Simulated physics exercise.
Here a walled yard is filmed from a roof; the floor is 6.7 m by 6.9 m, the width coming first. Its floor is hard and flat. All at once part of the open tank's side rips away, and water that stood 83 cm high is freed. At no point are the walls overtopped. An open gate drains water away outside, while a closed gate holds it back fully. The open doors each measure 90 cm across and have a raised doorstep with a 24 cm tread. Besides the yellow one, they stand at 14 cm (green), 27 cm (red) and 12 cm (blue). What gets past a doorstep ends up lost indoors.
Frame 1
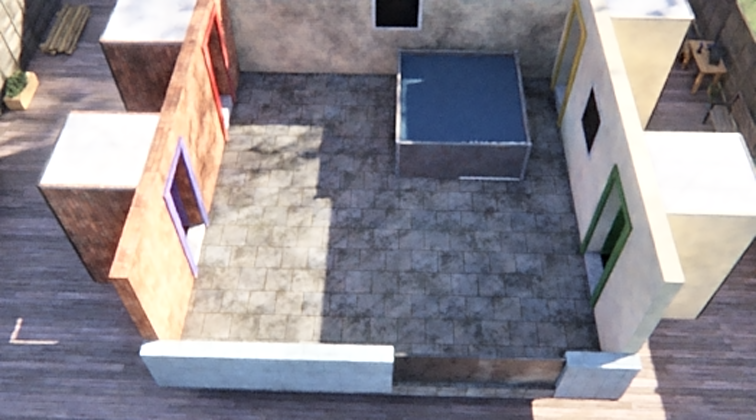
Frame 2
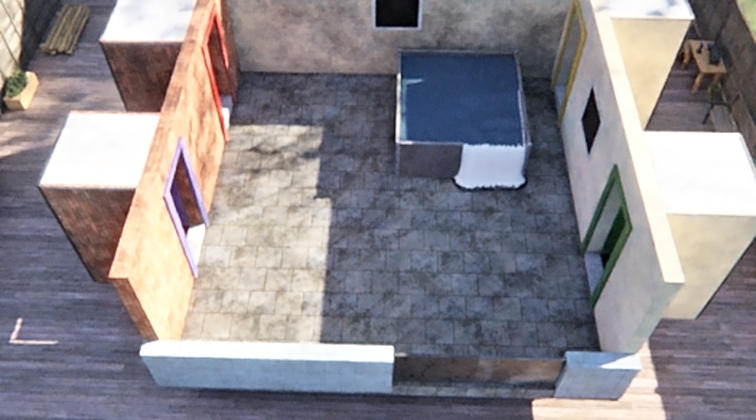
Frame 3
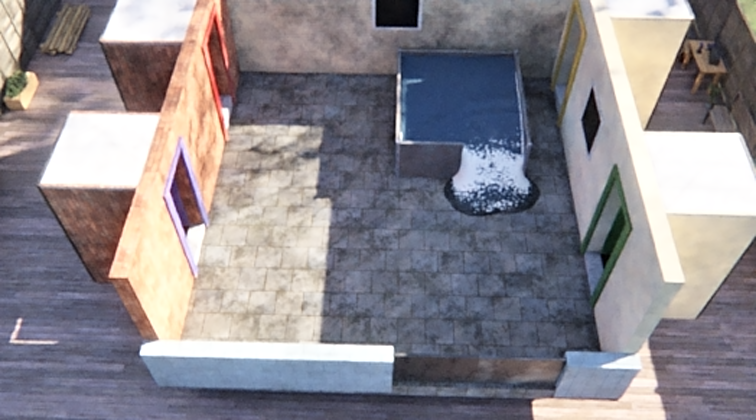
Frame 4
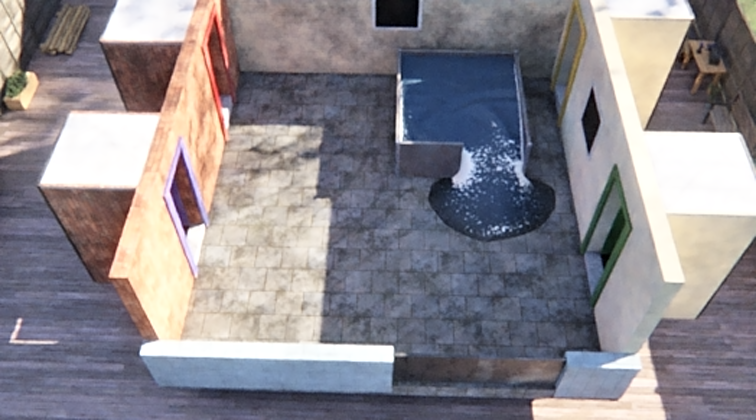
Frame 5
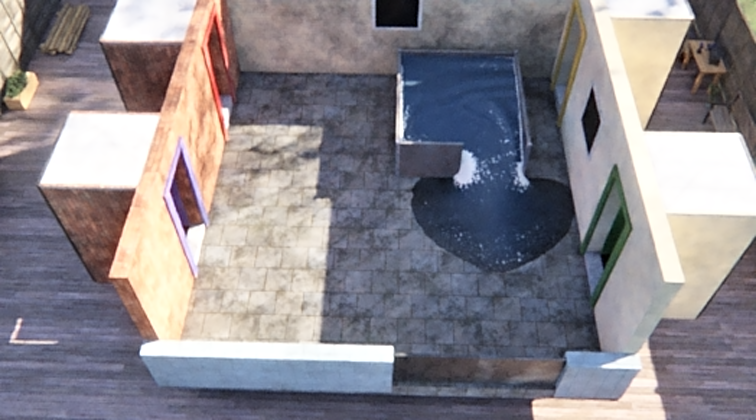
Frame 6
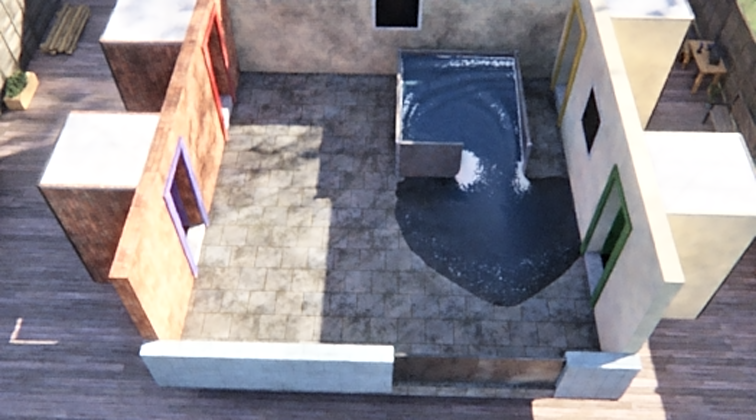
Walled yard seen from above, with an open tank's front side breaking away and water gushing out, spreading across the paved floor.
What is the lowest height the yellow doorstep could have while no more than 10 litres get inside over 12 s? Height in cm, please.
10 cm.
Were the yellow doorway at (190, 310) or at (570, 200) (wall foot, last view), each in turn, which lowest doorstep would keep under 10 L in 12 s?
In turn: Roughly 25 cm, roughly 15 cm.
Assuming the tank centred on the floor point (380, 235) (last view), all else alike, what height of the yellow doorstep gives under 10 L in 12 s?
Near 13.5 cm.
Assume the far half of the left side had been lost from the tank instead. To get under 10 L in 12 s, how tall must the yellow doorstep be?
With that break, close to 17 cm.
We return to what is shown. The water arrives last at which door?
Last in order comes the red door.
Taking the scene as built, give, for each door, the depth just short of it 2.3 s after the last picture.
Depths in cm: Green 18, red 0, yellow 0, blue 0.
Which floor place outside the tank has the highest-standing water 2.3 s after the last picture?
Around (581, 376).
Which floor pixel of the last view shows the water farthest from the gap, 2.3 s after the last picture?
The farthest wet point is roughly at (175, 365) in the last view.
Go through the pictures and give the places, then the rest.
The open tank at (460, 98) is whole and still, 83 cm deep; the yellow door at (567, 69) is dry, in the first picture.
The front is at (465, 188), 0.3 m from the gap at (491, 167); 0.2 m2 of floor is wet, 83 cm left at the back, in the second picture.
The gap is at (491, 168), the front 0.9 m out at (469, 211); the back of the open tank holds 83 cm, in the third picture.
Water pours out at (491, 168) and has run 1.4 m, to (474, 235); about 10 cm deep outside, 83 cm at the back, in the fourth picture.
The gap is at (491, 168), the front 2.1 m out at (487, 267); the back of the open tank holds 83 cm, in the fifth picture.
The gap is at (491, 168), the front 2.7 m out at (497, 300); the back of the open tank holds 77 cm; 2.1 m in a straight line remain to the yellow door at (567, 69), in the sixth picture.
Then, 0.7 s after the last picture water covers 35 % of the floor, deepest (46 cm) near (605, 377); it has not reached the yellow door.
Then, 2.3 s after the last picture water covers 45 % of the floor, deepest (42 cm) near (581, 376); it has not reached the yellow door.
Then, 11.3 s after the last picture water covers 100 % of the floor, deepest (20 cm) near (542, 79); 10 cm at the yellow door, 0 litres in over its 20 cm doorstep.
At the yellow door as built, the water peaked near 15 cm, 9.9 s after the last picture.
Run again over the same 12 s with other heights there, 14 litres in over 8.5 cm, 7 litres over 11 cm. The limit of 10 litres is kept from about 10 cm up.
